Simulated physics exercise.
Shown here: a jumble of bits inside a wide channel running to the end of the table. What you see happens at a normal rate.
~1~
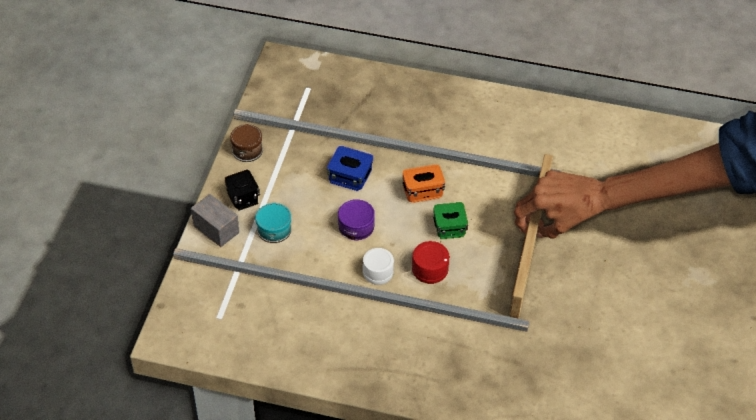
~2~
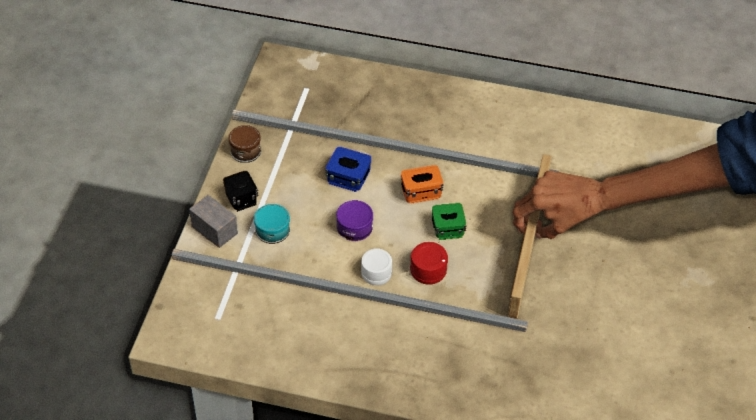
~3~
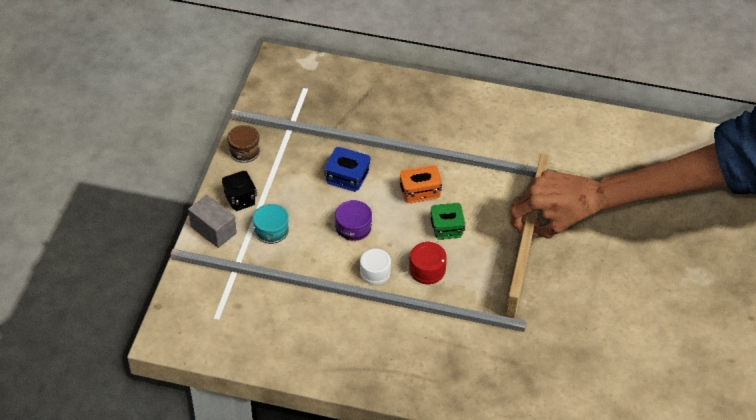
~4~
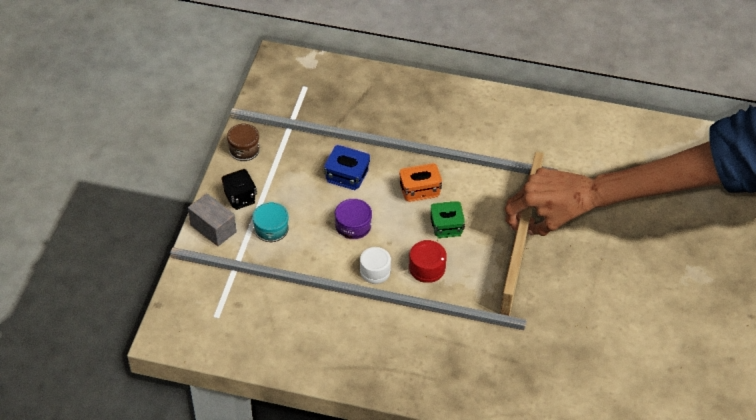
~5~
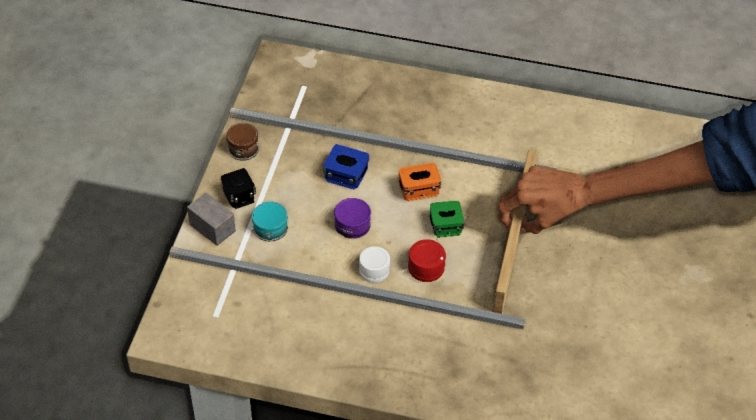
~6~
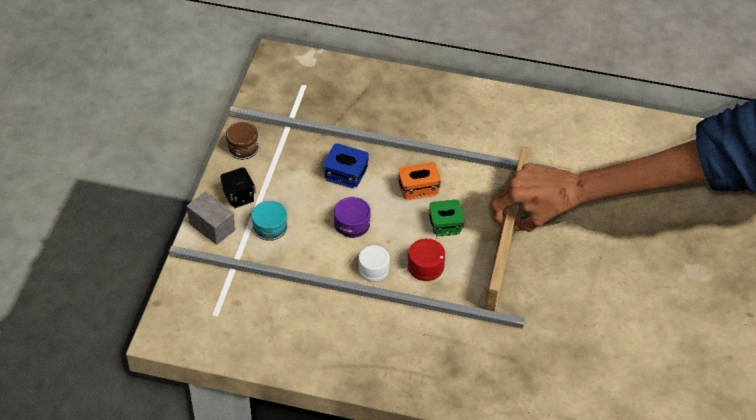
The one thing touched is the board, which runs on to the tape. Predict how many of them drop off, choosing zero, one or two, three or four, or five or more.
After the sweep, the pieces gone from the top come to one or two, as it turns out.
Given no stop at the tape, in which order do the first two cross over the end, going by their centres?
Earliest first: The brown tin, the blue case.
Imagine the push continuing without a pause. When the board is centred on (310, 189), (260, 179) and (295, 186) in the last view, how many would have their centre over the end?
Respectively 0, 1 and 0.
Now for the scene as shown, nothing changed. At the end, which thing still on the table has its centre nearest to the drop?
Blue case.
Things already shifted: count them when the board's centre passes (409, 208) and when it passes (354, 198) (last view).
The count reaches 4 first and 6 second.
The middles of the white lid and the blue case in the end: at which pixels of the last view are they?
The white lid comes to rest at (226, 243), and the blue case comes to rest at (224, 140).
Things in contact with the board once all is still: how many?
The count in contact is 5.
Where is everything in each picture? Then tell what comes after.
In the first picture, brown tin (247, 143); grey block (215, 220); black case (242, 191); board (532, 235); tape (267, 195).
In the second picture, grey block (214, 221); purple tub (355, 221).
In the third picture, black case (239, 191); turquoise tin (271, 224).
In the fourth picture, brown tin (244, 143); red lid (428, 261).
In the fifth picture, grey block (212, 219); orange case (420, 183).
In the sixth picture, brown tin (242, 141); grey block (211, 218); black case (238, 188); board (509, 228); tape (263, 192).
Soon after, none off yet; brown tin at rest near (242, 141); grey block at rest near (211, 218); black case at rest near (238, 188).
At rest, the number that fall off is one or two; fallen, brown tin.
